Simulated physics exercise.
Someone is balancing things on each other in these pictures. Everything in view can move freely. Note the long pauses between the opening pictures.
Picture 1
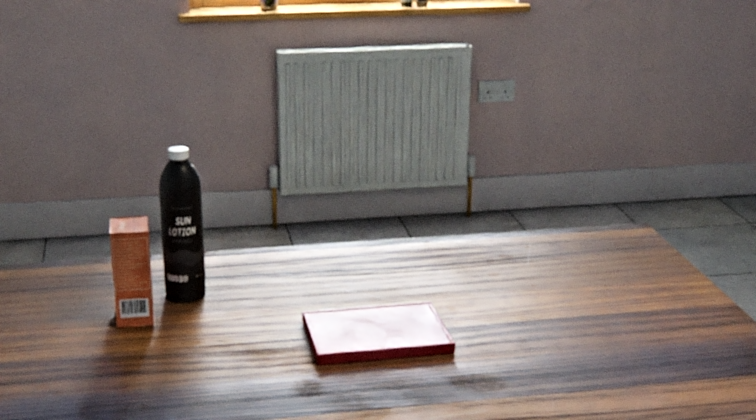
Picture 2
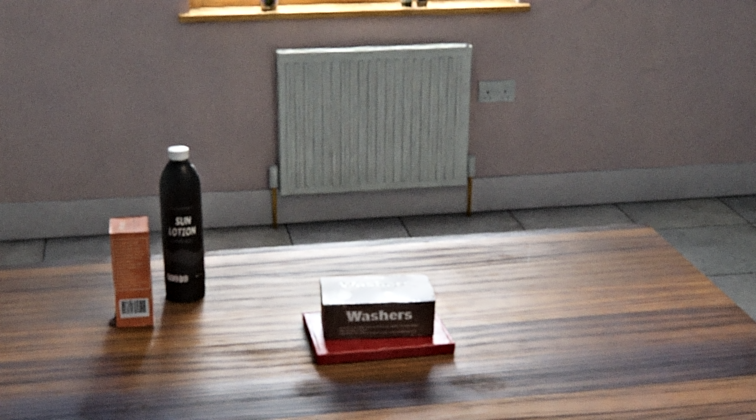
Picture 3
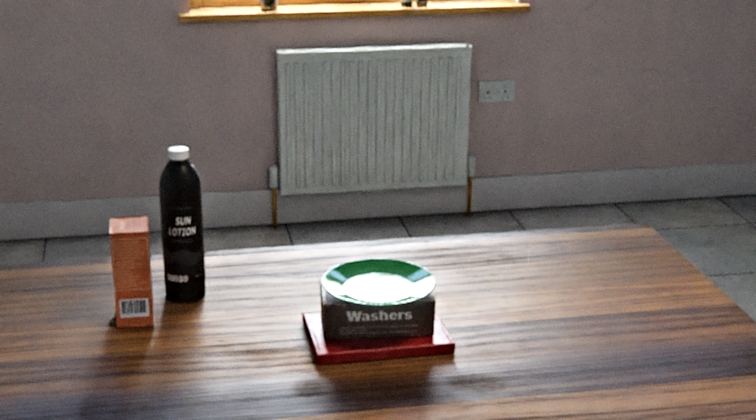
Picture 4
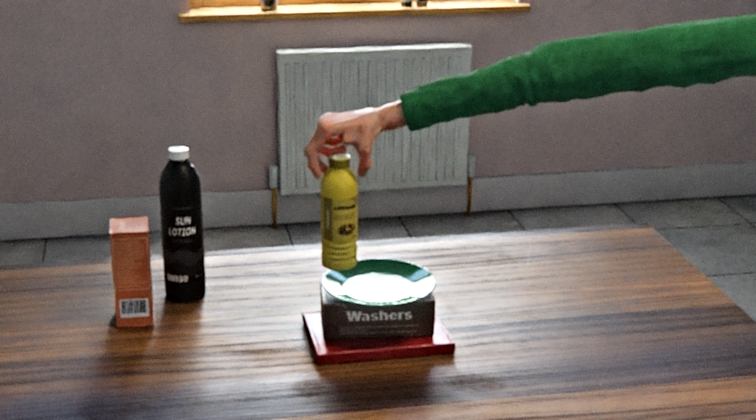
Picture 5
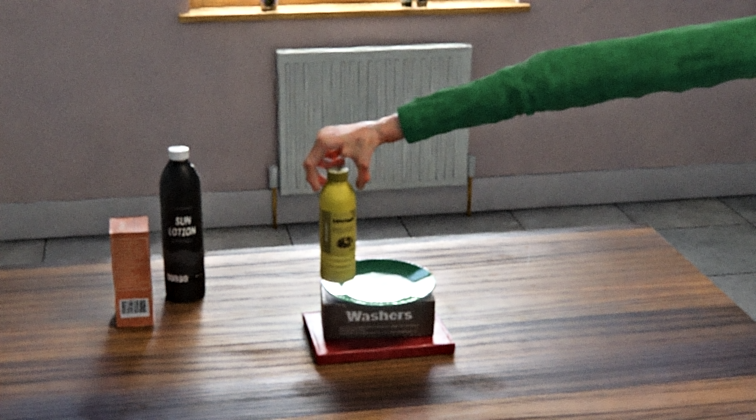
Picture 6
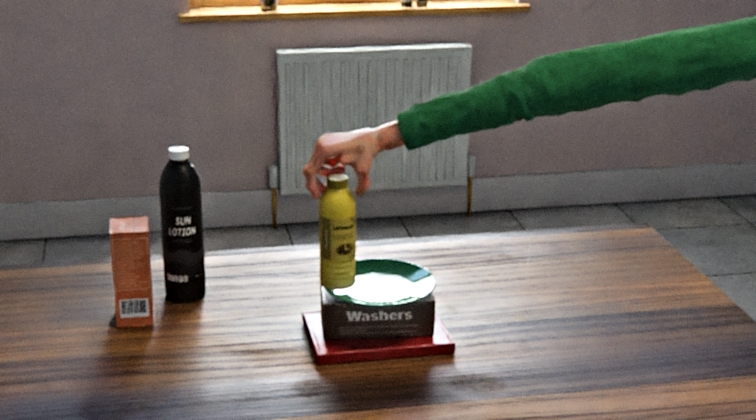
A hand in a green sleeve lowered a yellow bottle onto the left side of a green plate, after a box of washers and then the plate had appeared stacked on a red tray.
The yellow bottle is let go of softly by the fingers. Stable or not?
Basically the pile is secure.
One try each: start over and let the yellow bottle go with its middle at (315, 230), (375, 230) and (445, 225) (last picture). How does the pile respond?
For the first case the pile falls over; for the second, it survives; for the third, it falls over.
Then, 0.20 s later than the last frame, all is still.
Then, 0.40 s later than the last frame, yellow bottle resting near (338, 231).
When it is over, all 6 as before. End places, in pixels of the last picture, yellow bottle near (338, 231). The pile stays up.
